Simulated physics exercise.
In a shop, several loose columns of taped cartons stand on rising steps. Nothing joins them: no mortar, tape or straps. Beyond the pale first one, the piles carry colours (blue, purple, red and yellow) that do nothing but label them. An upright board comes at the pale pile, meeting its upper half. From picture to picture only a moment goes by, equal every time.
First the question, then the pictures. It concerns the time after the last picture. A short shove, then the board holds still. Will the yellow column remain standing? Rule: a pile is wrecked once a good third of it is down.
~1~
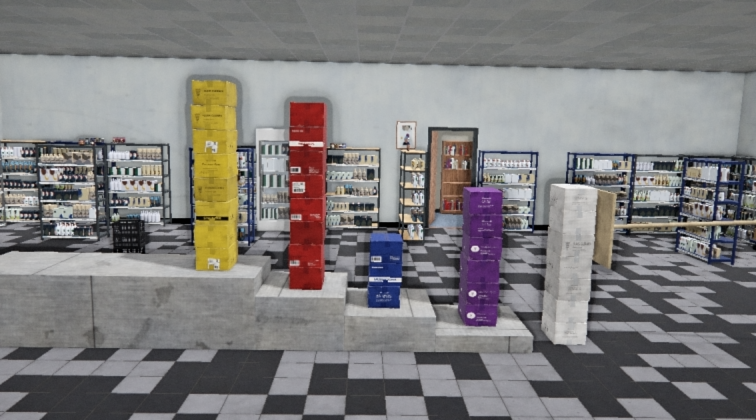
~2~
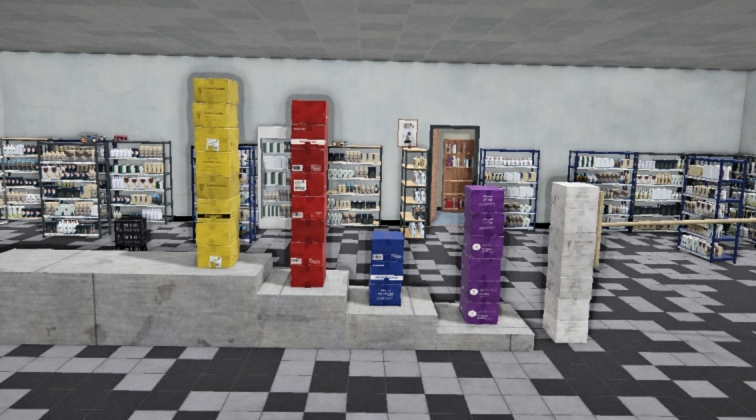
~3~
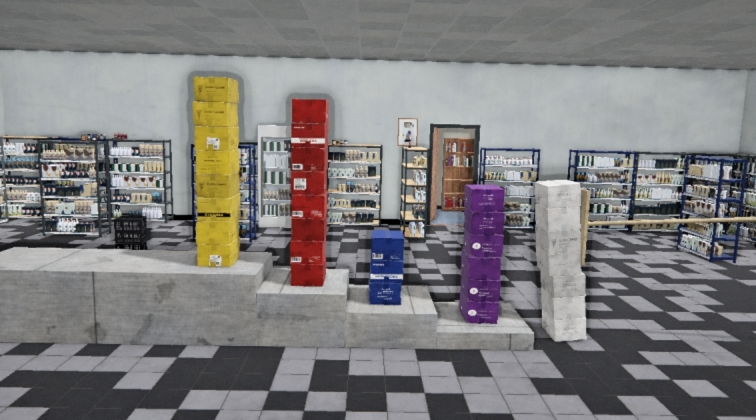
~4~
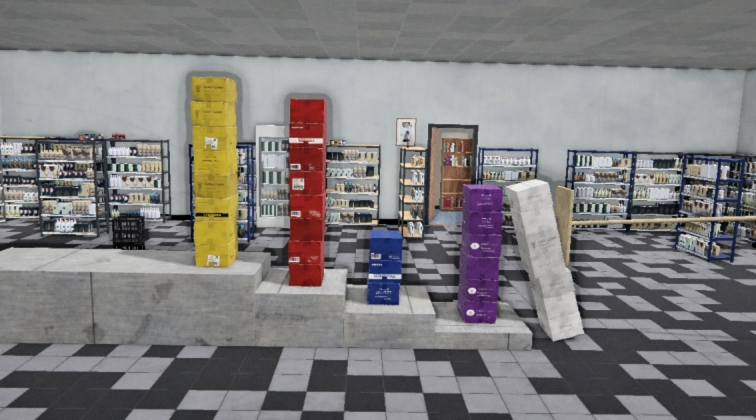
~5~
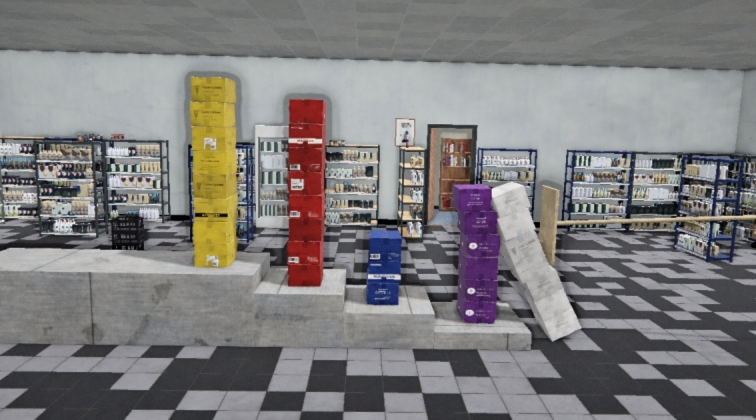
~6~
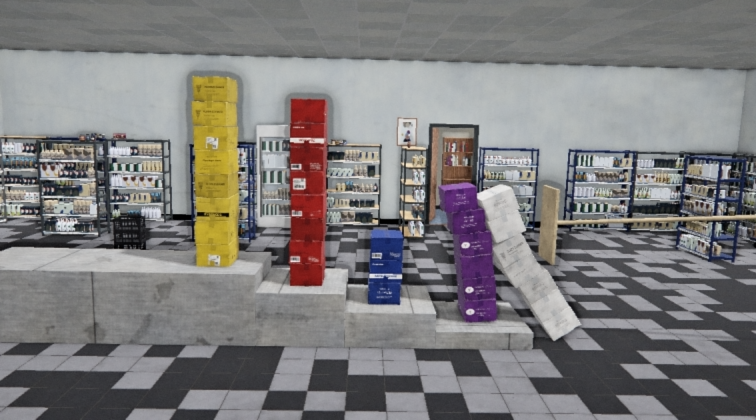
Yes.
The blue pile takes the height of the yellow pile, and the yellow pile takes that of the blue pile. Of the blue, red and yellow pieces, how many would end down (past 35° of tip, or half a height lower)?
By colour, the number down is blue 8, red 8 and yellow 3.
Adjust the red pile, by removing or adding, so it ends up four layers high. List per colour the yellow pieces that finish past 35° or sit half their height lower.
By colour: Yellow 0.
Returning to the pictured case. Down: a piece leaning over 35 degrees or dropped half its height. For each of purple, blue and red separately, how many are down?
Pieces down at the end - purple: 6, blue: 0, red: 0.
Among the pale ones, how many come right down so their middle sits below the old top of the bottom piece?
Pale piece tally: 1.
Shortly afterwards, 7 of the pale pile down; none of the 8 yellow cartons down (0 of 25 in all colours); top yellow carton unmoved; top purple carton tilted clearly.
Next, 7 of the pale pile down; none of the 8 yellow cartons down (1 of 25 in all colours); top yellow carton unmoved; top purple carton tilted well over, half its height lower.
Some moments later, 7 of the pale pile down; none of the 8 yellow cartons down (6 of 25 in all colours); top yellow carton unmoved; top purple carton on its side.
In the end, 7 of the pale pile down; none of the 8 yellow cartons down (6 of 25 in all colours); top yellow carton unmoved; top purple carton on its side. From the last view, middles, top yellow carton near (216, 91), top purple carton near (334, 221).
